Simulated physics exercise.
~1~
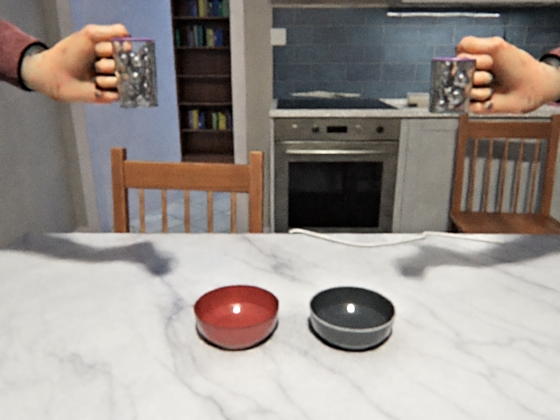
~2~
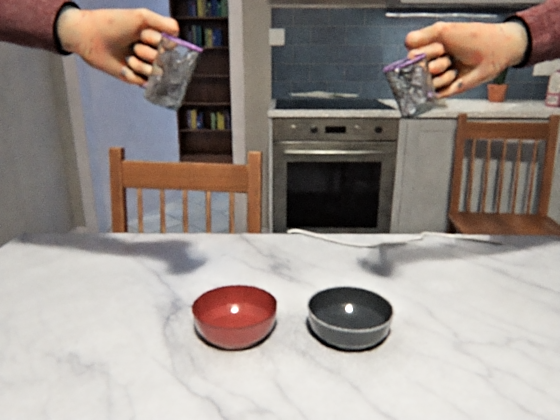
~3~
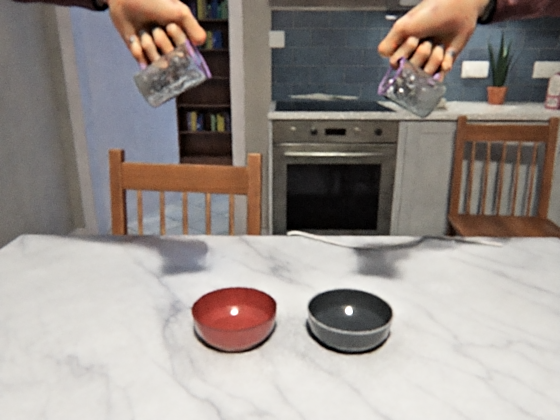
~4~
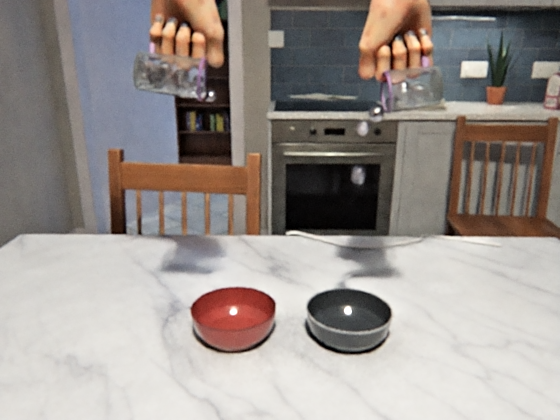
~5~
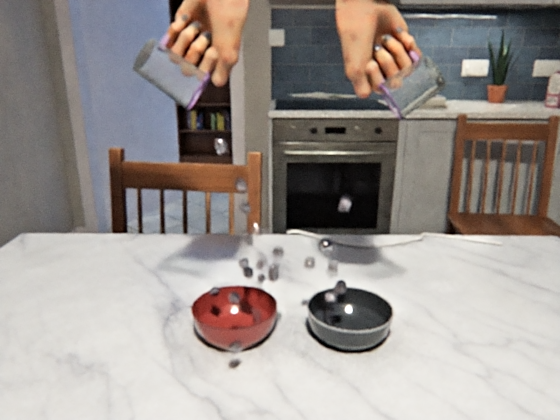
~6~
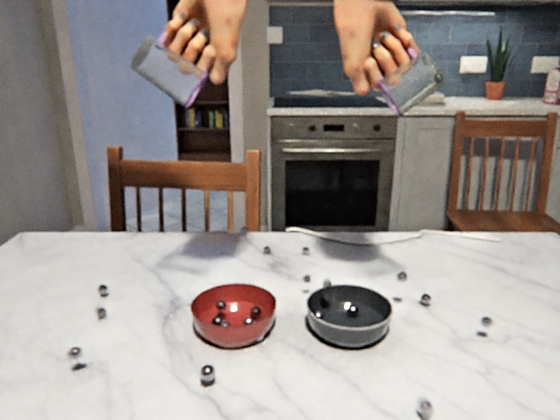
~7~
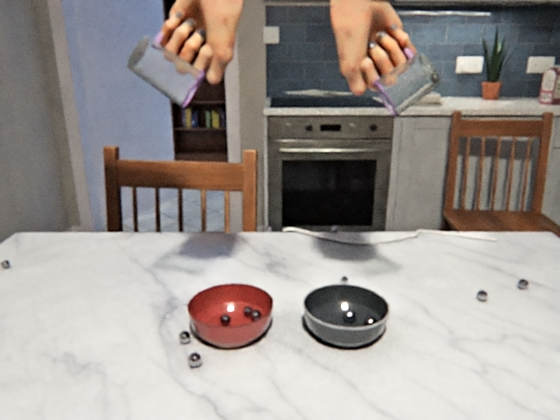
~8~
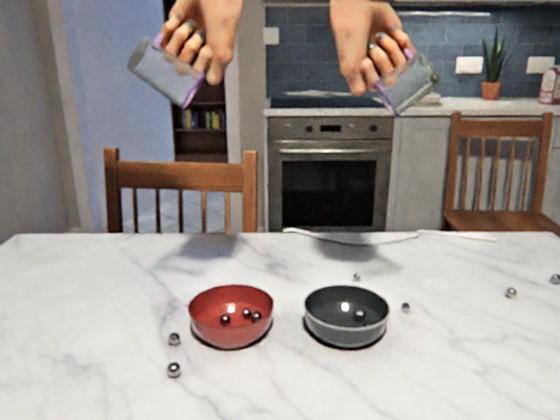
Two hands tipped clear cups over a red bowl and a dark gray one on a marble table, spilling small metallic balls that bounced and scattered. A few settled in each bowl, while several others ended up loose on the tabletop.
